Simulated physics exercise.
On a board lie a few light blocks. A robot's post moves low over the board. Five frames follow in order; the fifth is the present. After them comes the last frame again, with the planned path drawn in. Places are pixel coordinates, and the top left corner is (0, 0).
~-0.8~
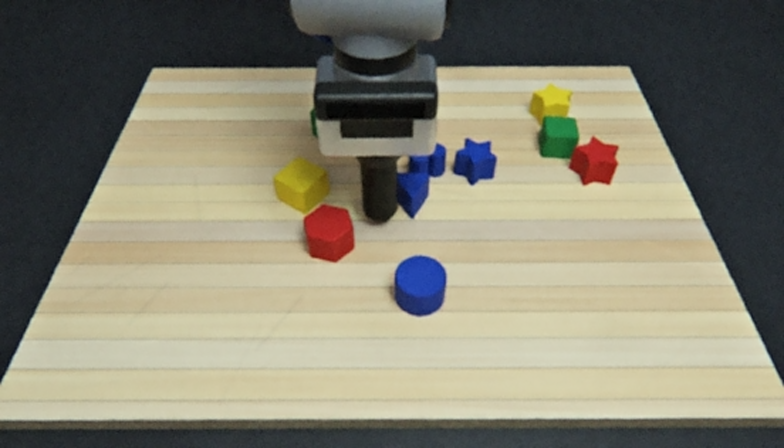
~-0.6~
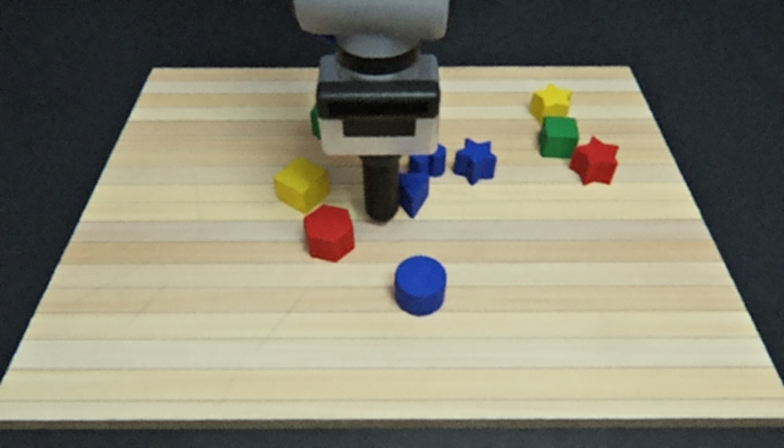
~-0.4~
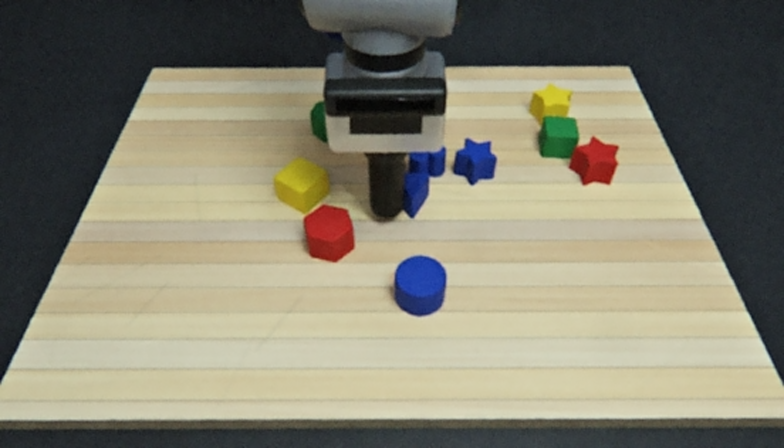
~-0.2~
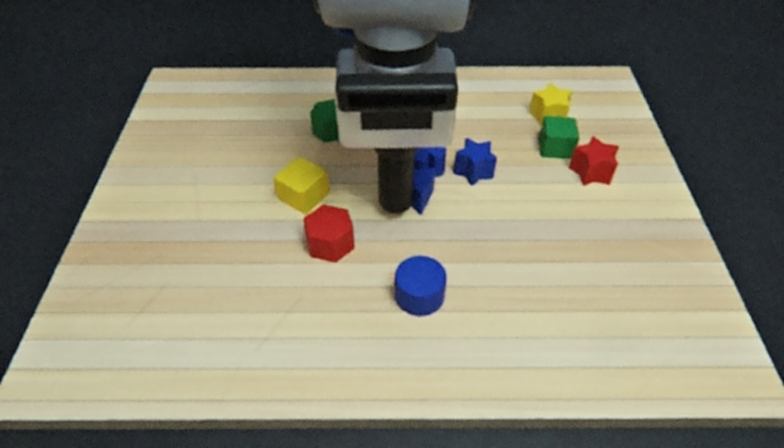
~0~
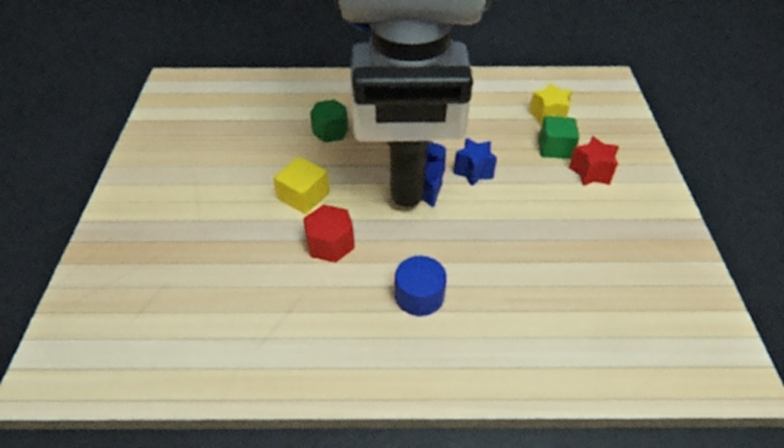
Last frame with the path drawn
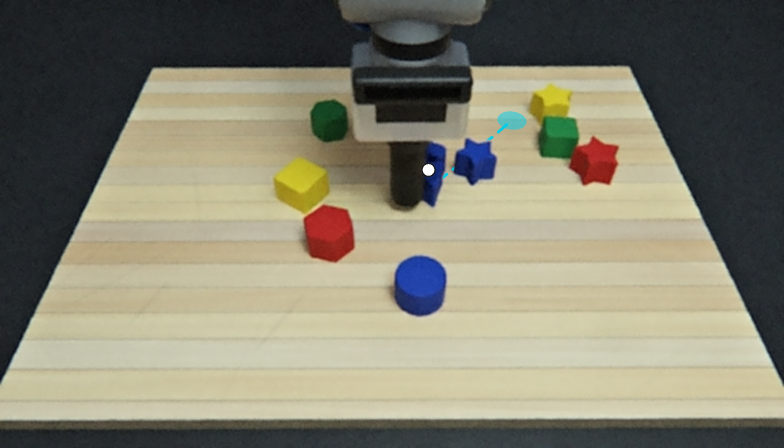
On a wooden board, a robot's dark post slides slightly right and away, nudging a blue triangular block among other colourful blocks.
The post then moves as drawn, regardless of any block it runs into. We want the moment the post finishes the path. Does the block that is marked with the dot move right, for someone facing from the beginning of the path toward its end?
Going by the path, no.
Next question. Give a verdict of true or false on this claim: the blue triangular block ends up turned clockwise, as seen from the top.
The statement is incorrect.
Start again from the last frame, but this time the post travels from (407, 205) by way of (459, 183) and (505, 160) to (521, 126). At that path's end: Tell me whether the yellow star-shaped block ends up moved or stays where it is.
It's moved.
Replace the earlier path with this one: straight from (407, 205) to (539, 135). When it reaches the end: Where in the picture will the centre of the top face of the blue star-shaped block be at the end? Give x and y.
It will likely be found at (580, 117).
Path on the board, straight from (407, 205) to (512, 120); the dot is on the blue triangular block.
The first path, step by step. One third of the way, post at (448, 165); blue heart at (427, 135), turned 30° anticlockwise; blue triangular block at (464, 138), turned 20° anticlockwise; blue star-shaped block at (495, 144), turned 45° clockwise.
Two thirds of the way, post at (482, 137); blue heart at (427, 135), turned 30° anticlockwise; blue triangular block at (495, 110), turned 25° anticlockwise; blue star-shaped block at (517, 138).
At the end, post at (514, 111); blue heart at (427, 135), turned 30° anticlockwise; blue triangular block at (521, 84), turned 25° anticlockwise; blue star-shaped block at (518, 138), turned 125° clockwise; yellow star-shaped block in place.
